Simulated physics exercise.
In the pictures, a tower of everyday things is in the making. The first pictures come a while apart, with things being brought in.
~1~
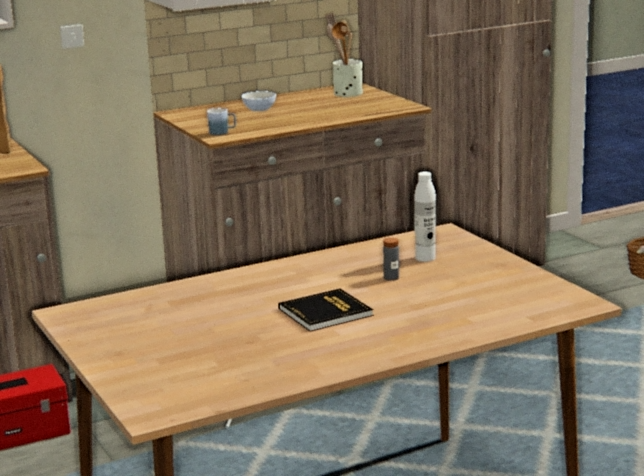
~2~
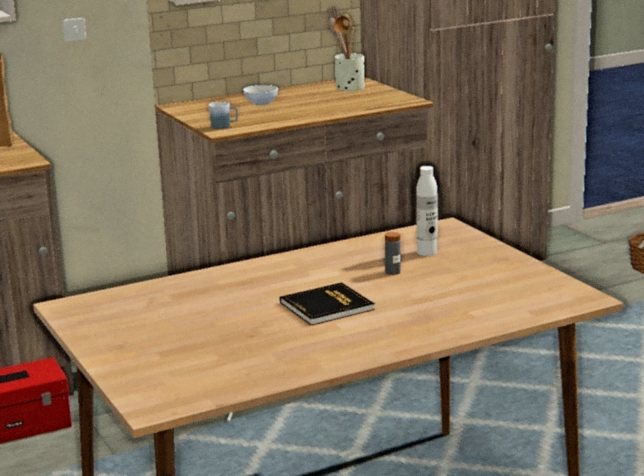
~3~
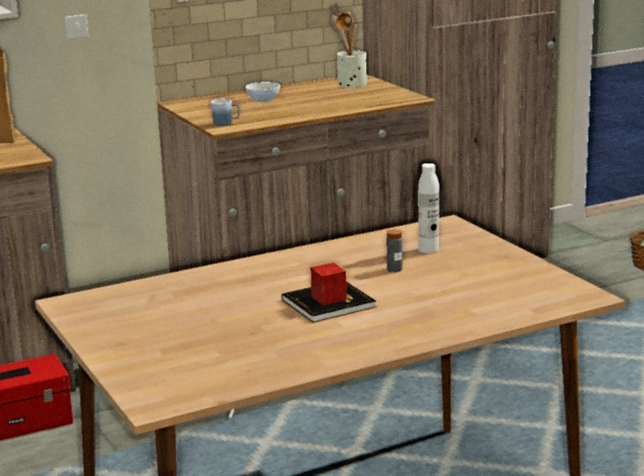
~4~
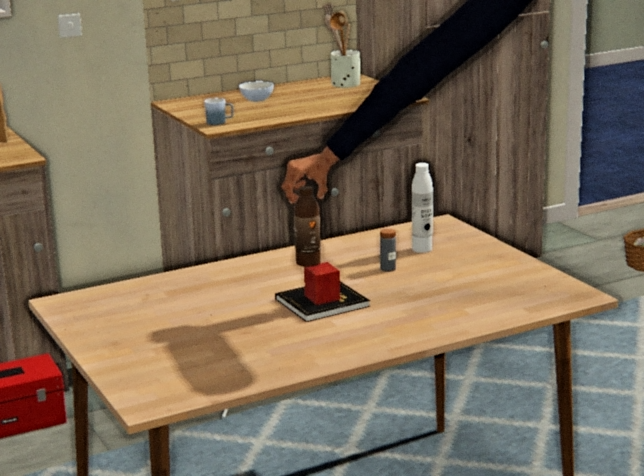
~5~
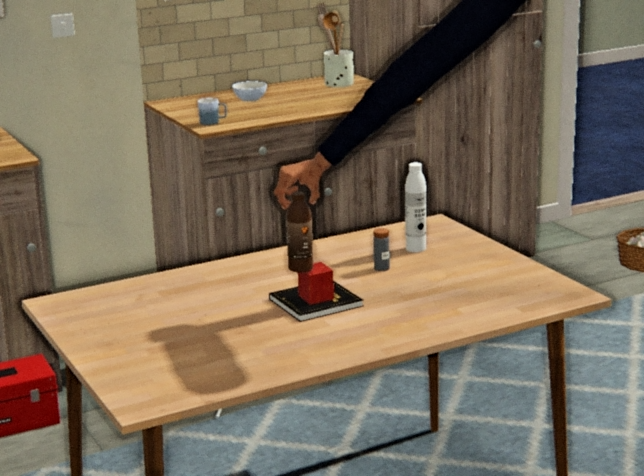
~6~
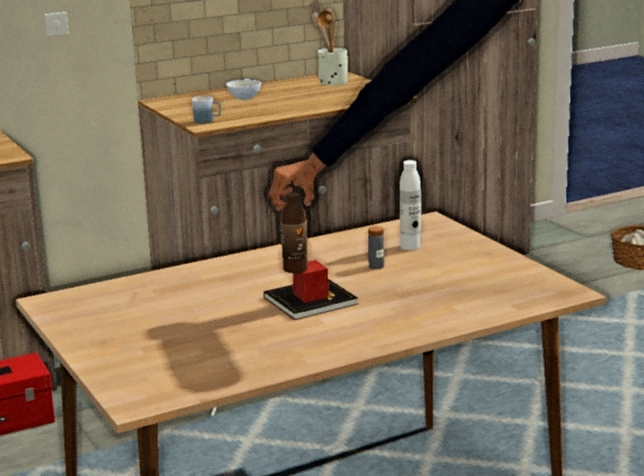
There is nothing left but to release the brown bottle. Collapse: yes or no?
Collapse: Yes.
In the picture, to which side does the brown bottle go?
Leftward.
Then, 0.50 s on from there, brown bottle now fallen.
Then, 0.70 s on from there, things are still on the move.
In the end, fallen, brown bottle; the other 4 unmoved. At the end, from the last picture's camera, brown bottle near (259, 305). The pile comes apart.
